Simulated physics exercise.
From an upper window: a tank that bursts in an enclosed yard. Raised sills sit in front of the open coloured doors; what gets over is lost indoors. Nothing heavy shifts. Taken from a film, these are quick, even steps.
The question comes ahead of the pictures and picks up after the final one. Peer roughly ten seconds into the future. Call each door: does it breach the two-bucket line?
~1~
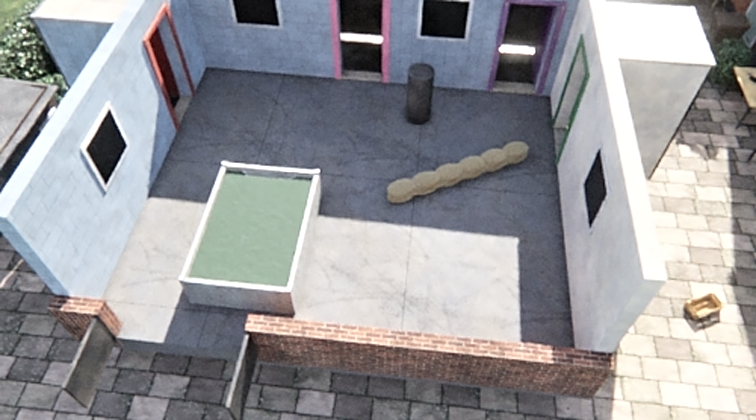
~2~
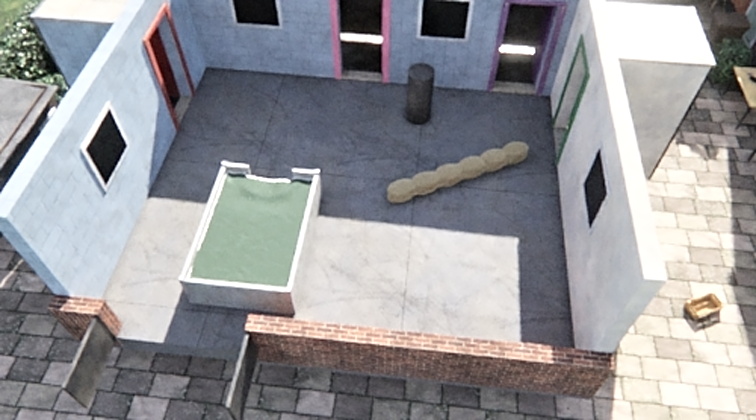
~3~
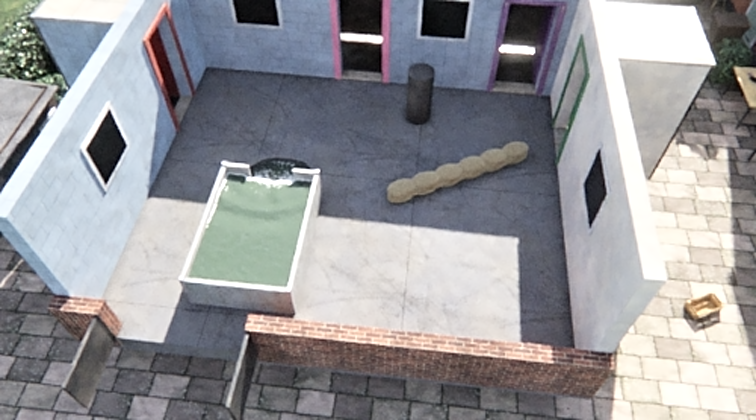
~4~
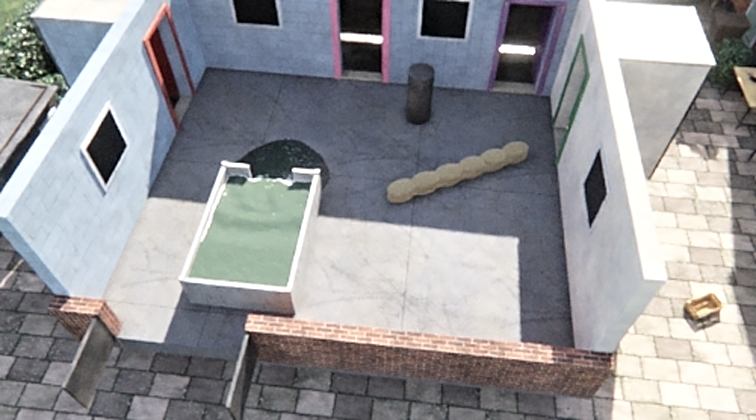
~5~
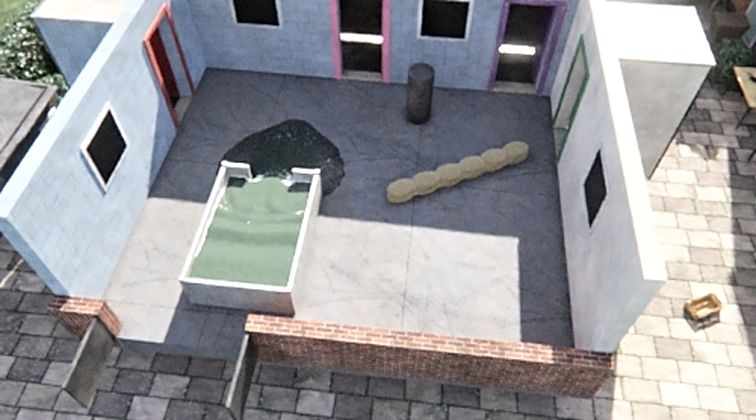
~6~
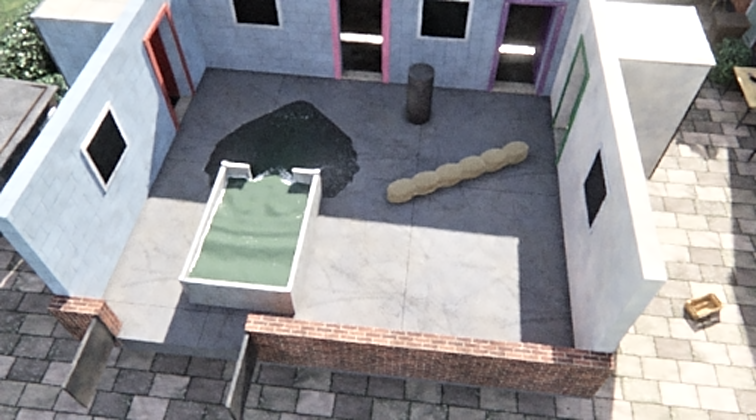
Calls: The red door breaches it; the green door breaches it; the pink door breaches it; the purple door does not breach it.
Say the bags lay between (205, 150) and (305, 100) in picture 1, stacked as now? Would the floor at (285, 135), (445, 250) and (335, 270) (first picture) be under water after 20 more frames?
Results in turn: Reached, then unreached, then unreached.
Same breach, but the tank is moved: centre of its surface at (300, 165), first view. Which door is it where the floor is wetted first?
The door marked pink.
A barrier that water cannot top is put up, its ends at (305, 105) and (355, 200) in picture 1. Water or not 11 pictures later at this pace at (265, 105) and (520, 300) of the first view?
Taking the points in order, the first is inundated and the second is high and dry.
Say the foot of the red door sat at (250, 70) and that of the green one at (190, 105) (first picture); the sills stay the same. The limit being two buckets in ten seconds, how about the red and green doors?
Then: The red door is over; the green door lets more in.
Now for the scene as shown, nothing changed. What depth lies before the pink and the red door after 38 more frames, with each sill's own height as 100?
In turn 240 and 230 per cent.
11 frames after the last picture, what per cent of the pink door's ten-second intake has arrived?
That share would be near 20 %.
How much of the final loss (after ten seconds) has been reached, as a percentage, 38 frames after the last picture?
Approximately 55 %.
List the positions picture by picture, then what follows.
The first frame shows the open tank at (255, 225) is whole and still.
In the second frame, water pours out on the open tank's far side and has run to a hidden place.
In the third frame, water pours out on the open tank's far side and has run to (274, 161).
In the fourth frame, water pours out on the open tank's far side and has run to (283, 143).
In the fifth frame, the front is at (304, 125), out from the gap on the open tank's far side.
In the sixth frame, water pours out on the open tank's far side and has run to (294, 105).
A moment on, water covers 25 % of the floor; the red door not reached, the green door not reached, the pink door wet at the sill, nothing in, the purple door not reached.
Next, water covers 30 % of the floor; the red door under two buckets in, the green door not reached, the pink door over two buckets in, the purple door not reached.
Then, water covers 40 % of the floor; the red door over two buckets in, the green door not reached, the pink door far over two buckets in, the purple door wet at the sill, nothing in.
Later, water covers 55 % of the floor; the red door over two buckets in, the green door over two buckets in, the pink door far over two buckets in, the purple door wet at the sill, nothing in.
In the end, water covers 70 % of the floor; the red door over two buckets in, the green door far over two buckets in, the pink door far over two buckets in, the purple door under two buckets in.
